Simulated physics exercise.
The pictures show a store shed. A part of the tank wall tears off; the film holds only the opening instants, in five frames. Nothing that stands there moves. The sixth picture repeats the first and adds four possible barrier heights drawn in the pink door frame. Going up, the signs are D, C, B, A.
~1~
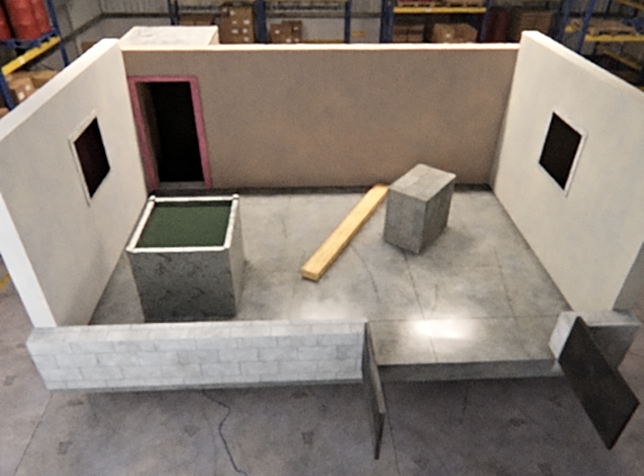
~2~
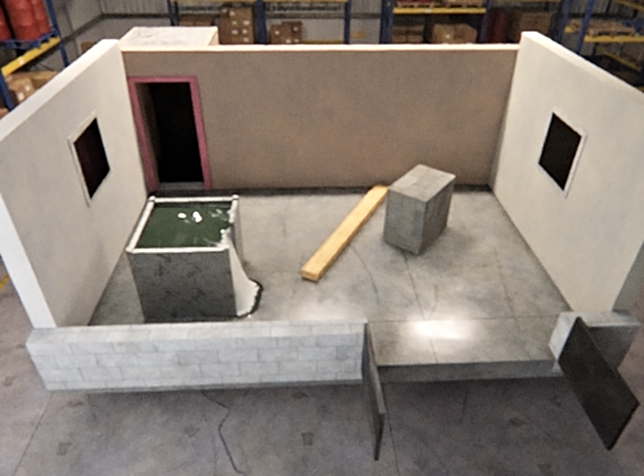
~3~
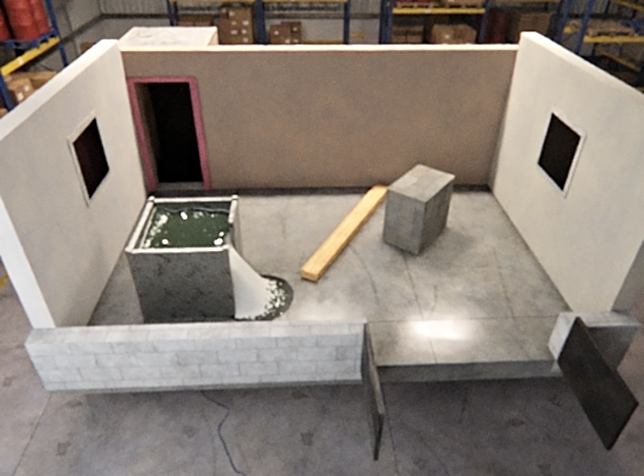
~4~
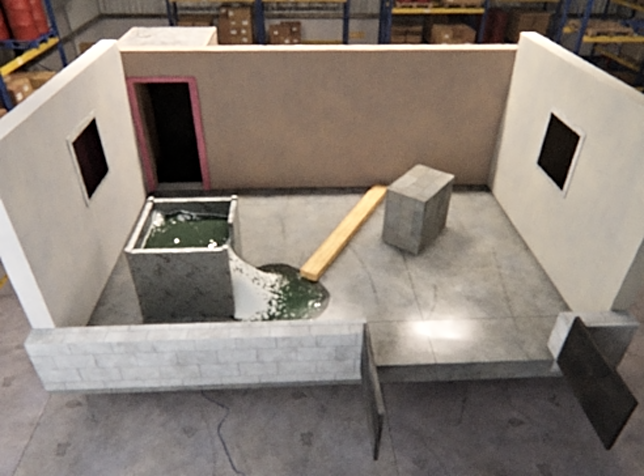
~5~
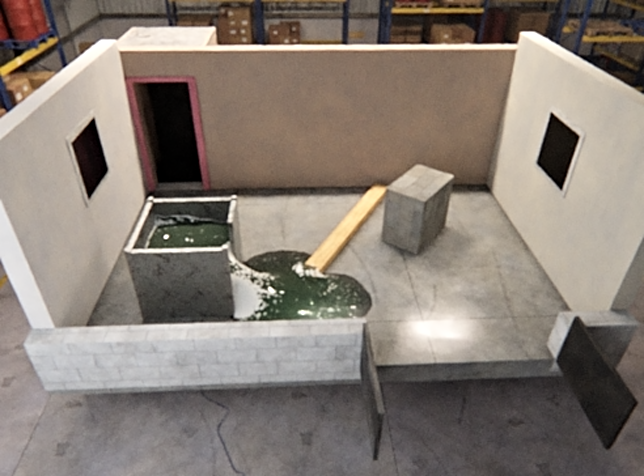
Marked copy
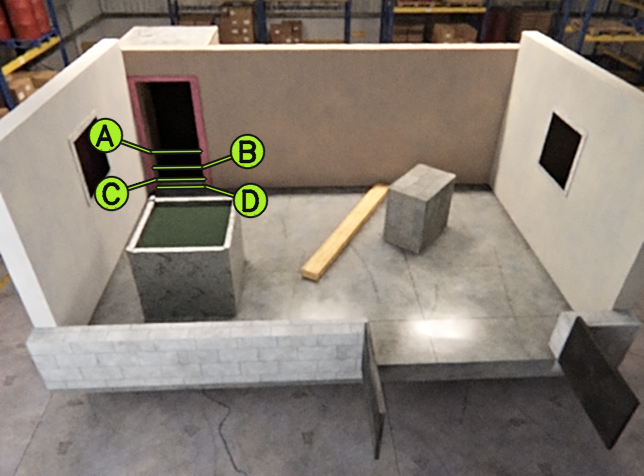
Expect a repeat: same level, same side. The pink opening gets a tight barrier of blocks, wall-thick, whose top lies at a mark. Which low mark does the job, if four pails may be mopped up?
D.
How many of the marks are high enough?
All of the four.
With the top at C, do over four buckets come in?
No.
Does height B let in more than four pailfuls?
No, not at all.
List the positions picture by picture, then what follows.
In the first picture, water in the tank at rest, its middle at (188, 227); foot of the pink doorway at (182, 189); open gate at (466, 312).
In the second picture, 1 % of the ground under water, visible out to (252, 282).
In the third picture, 2 % of the ground under water, visible out to (285, 287).
In the fourth picture, 5 % of the ground under water, visible out to (324, 297).
In the fifth picture, 11 % of the ground under water, visible out to (358, 295).
In lime, A at (175, 151); B at (178, 167); C at (180, 179); D at (181, 187); from the bottom up D, C, B, A.
With A, nothing gets over.
With B, nothing gets over.
With C, nothing gets over.
With D, nothing gets over.
